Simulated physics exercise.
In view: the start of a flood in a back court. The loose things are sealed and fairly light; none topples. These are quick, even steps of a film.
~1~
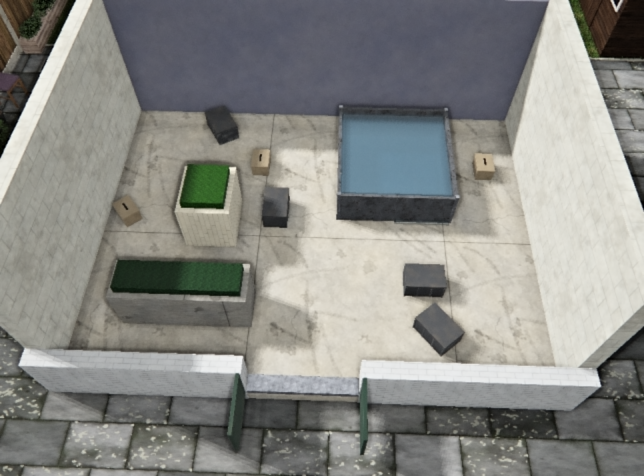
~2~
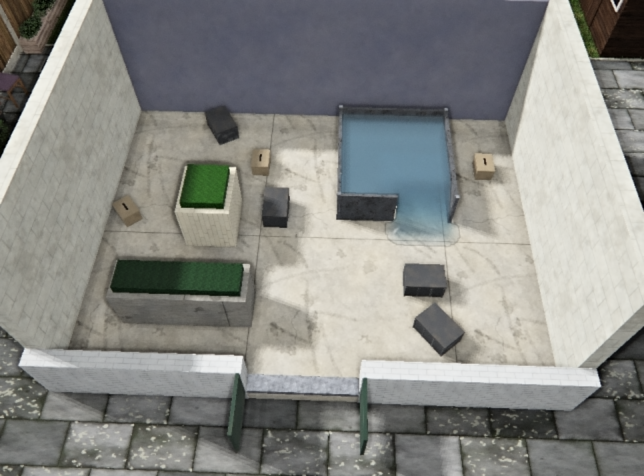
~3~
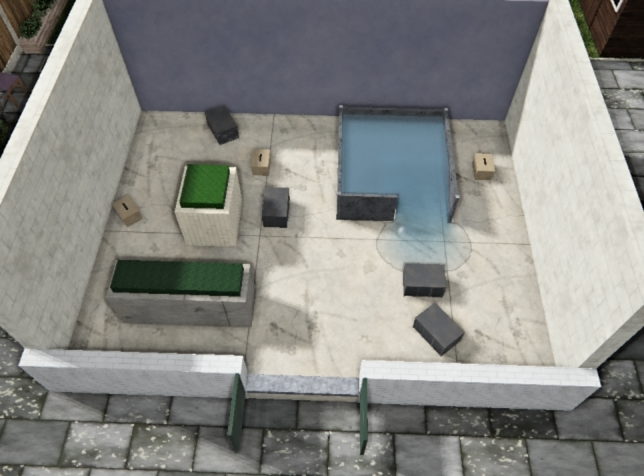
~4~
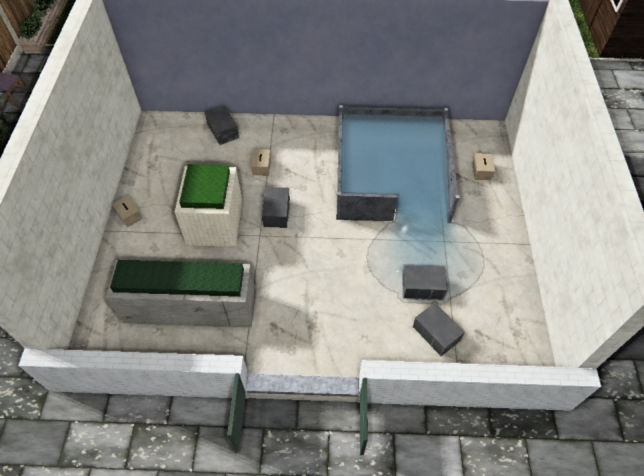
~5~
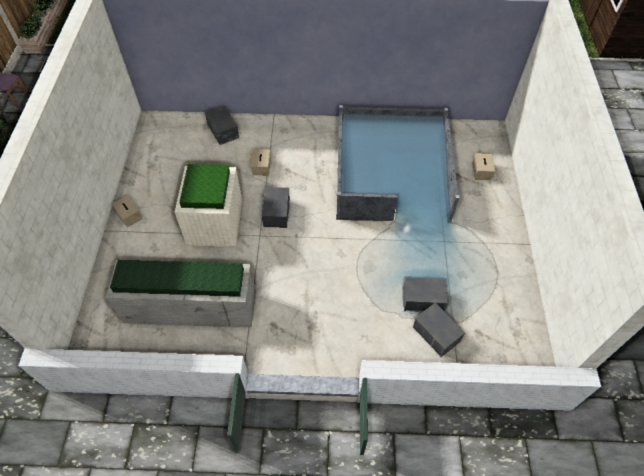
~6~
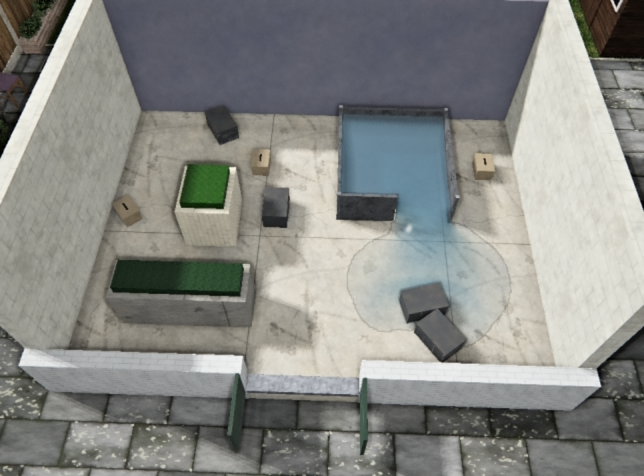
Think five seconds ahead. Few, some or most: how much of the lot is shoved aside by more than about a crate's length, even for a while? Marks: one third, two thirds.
It is less than a third.
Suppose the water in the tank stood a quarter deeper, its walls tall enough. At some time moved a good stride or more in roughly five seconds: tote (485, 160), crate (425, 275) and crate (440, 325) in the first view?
One after the other: Yes, swept aside, shifted that much.
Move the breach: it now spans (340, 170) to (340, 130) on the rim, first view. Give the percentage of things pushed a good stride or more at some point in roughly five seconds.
Close to 60 %.
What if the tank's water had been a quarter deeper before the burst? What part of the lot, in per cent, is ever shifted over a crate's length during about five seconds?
About 40 per cent.
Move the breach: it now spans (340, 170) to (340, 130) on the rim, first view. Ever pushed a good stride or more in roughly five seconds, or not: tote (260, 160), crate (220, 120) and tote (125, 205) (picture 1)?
In turn: Shifted that much, swept aside, pushed that far.
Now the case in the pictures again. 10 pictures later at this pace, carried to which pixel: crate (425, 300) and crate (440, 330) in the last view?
Close to (369, 345) and (419, 351).
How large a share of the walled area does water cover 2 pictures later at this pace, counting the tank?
Some 30 per cent.
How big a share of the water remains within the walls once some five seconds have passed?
Near 92 in a hundred.
A moment on, 1 of 7 are well off their spots; 0 afloat.
Next, 2 of 7 are well off their spots; 1 afloat.
Later, 2 of 7 are well off their spots; 0 afloat.
In the end, 2 of 7 are well off their spots, and 2 have been at some point; 0 afloat.
